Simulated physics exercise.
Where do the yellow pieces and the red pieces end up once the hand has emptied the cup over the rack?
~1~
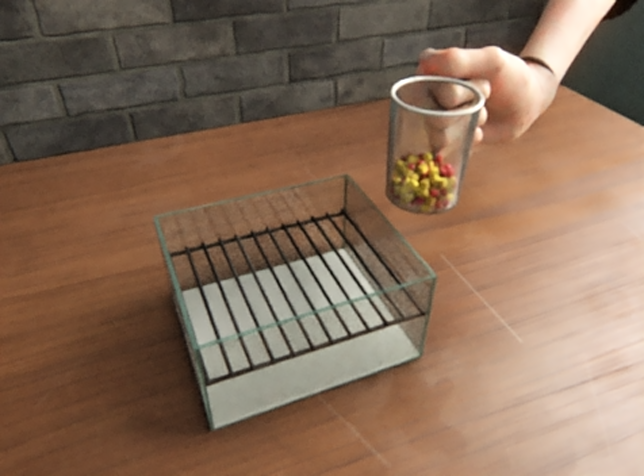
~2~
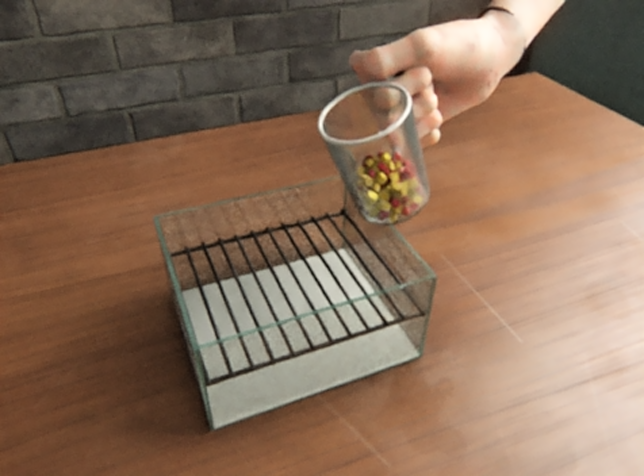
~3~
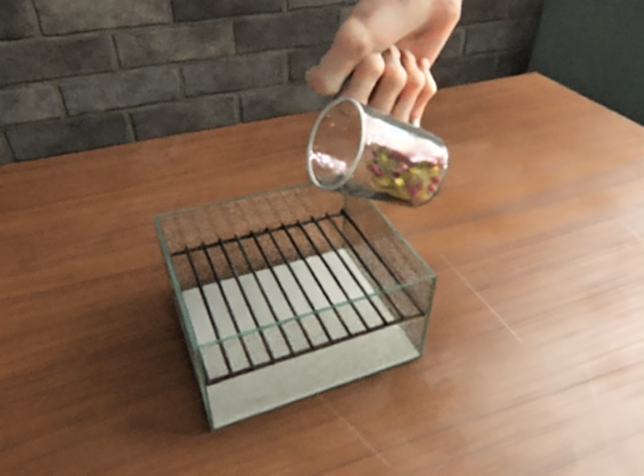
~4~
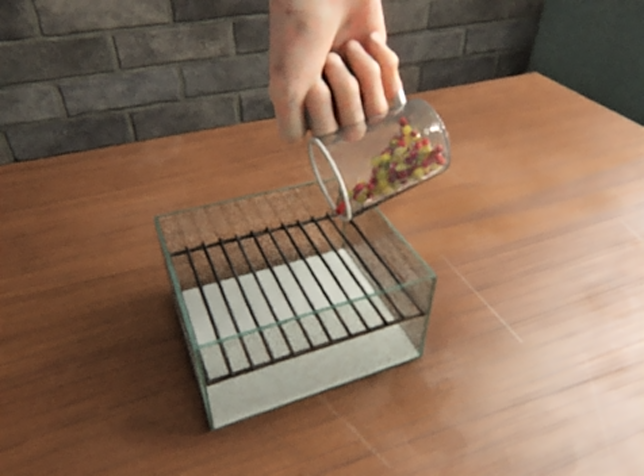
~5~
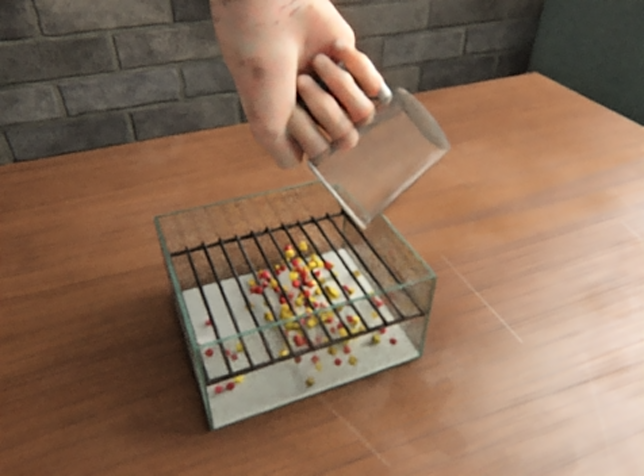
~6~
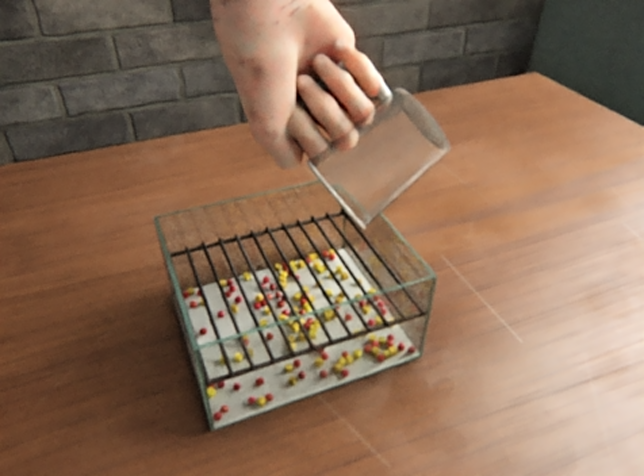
Both the yellow and the red pieces pass through the rack and end up scattered on the bottom of the box beneath it.
Red and yellow pieces tumbled out of a clear cup as a hand moved it left and tipped it over a glass box with a wire rack. Both colours dropped through the wires and ended up scattered across the bottom, leaving the cup empty.
